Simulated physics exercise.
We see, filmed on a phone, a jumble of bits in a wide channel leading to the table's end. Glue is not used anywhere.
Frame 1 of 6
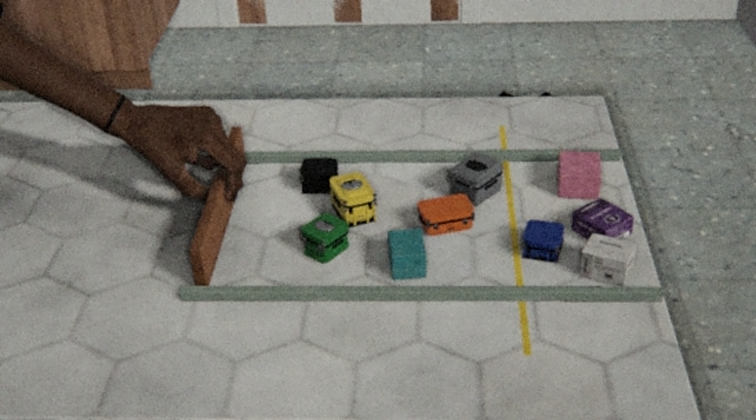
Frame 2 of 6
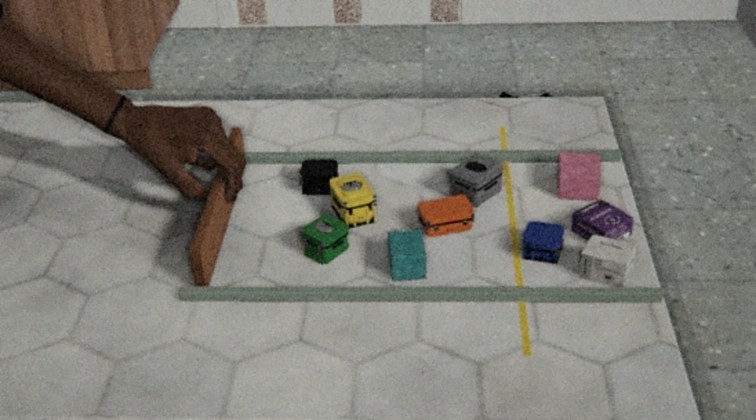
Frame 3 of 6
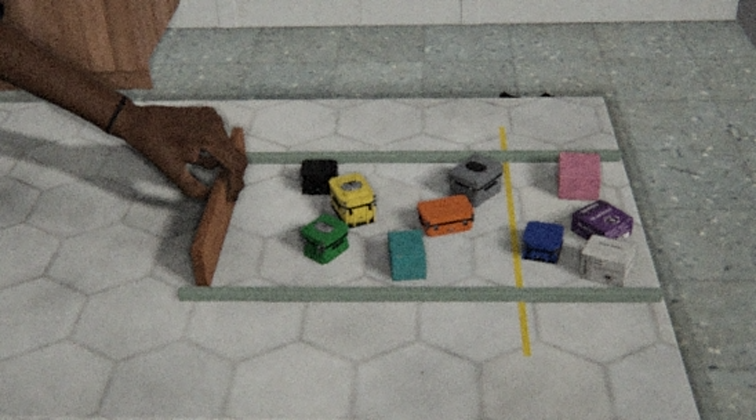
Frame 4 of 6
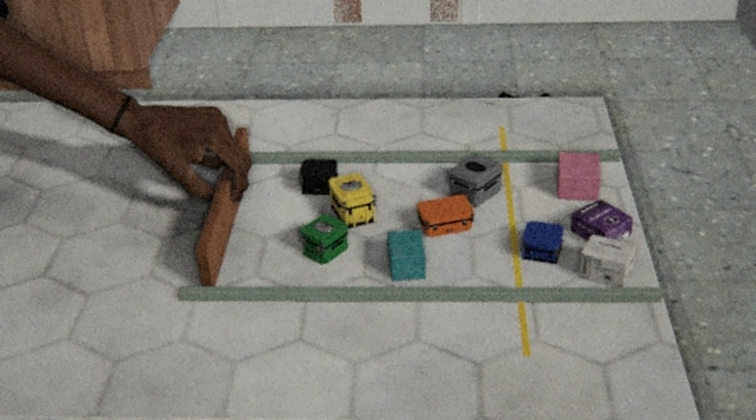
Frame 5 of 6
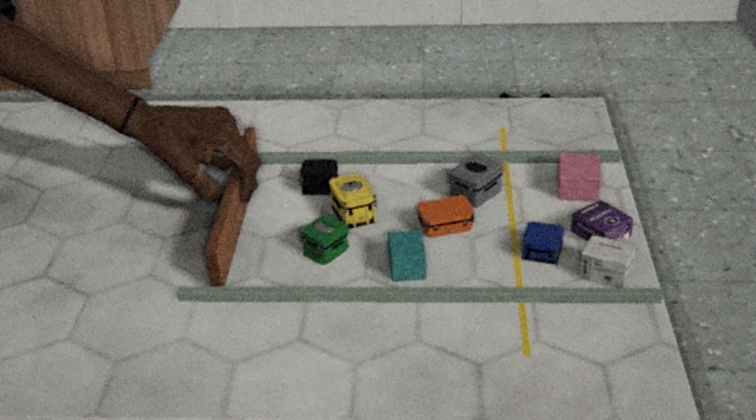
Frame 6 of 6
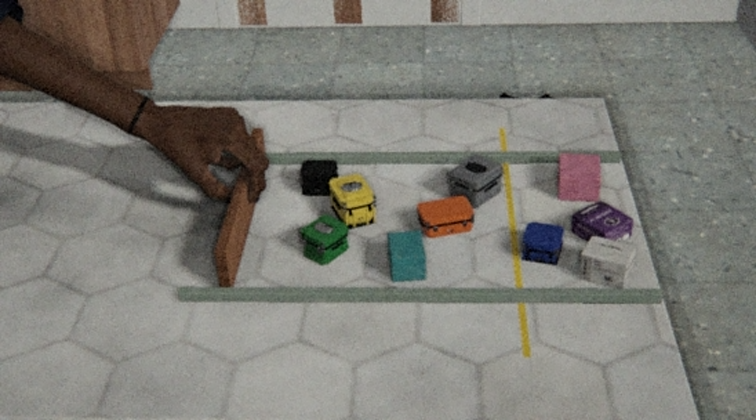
A hand holding a wooden board upright, then sliding it slightly right towards scattered small colourful boxes that stay still.
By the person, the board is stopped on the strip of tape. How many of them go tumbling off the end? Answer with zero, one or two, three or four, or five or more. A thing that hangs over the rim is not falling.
Zero.
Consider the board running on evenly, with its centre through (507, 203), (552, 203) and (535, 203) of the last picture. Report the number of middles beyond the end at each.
Taking the three positions in turn, the counts come to 0, 1 and 1.
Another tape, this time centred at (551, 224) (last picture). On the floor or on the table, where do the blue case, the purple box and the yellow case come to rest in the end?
The blue case? It is safe. The purple box? It does not stay. The yellow case? It is safe.
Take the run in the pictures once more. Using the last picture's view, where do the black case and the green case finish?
The black case comes to rest at (525, 175), and the green case comes to rest at (531, 232).
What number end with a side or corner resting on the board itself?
At rest, 4 are in contact.
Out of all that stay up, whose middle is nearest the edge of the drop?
It's the purple box that ends nearest.
Early on, none off yet; purple box at rest near (602, 225); white box at rest near (608, 262); pink block at rest near (579, 177).
Finally, the number that fall off is zero.
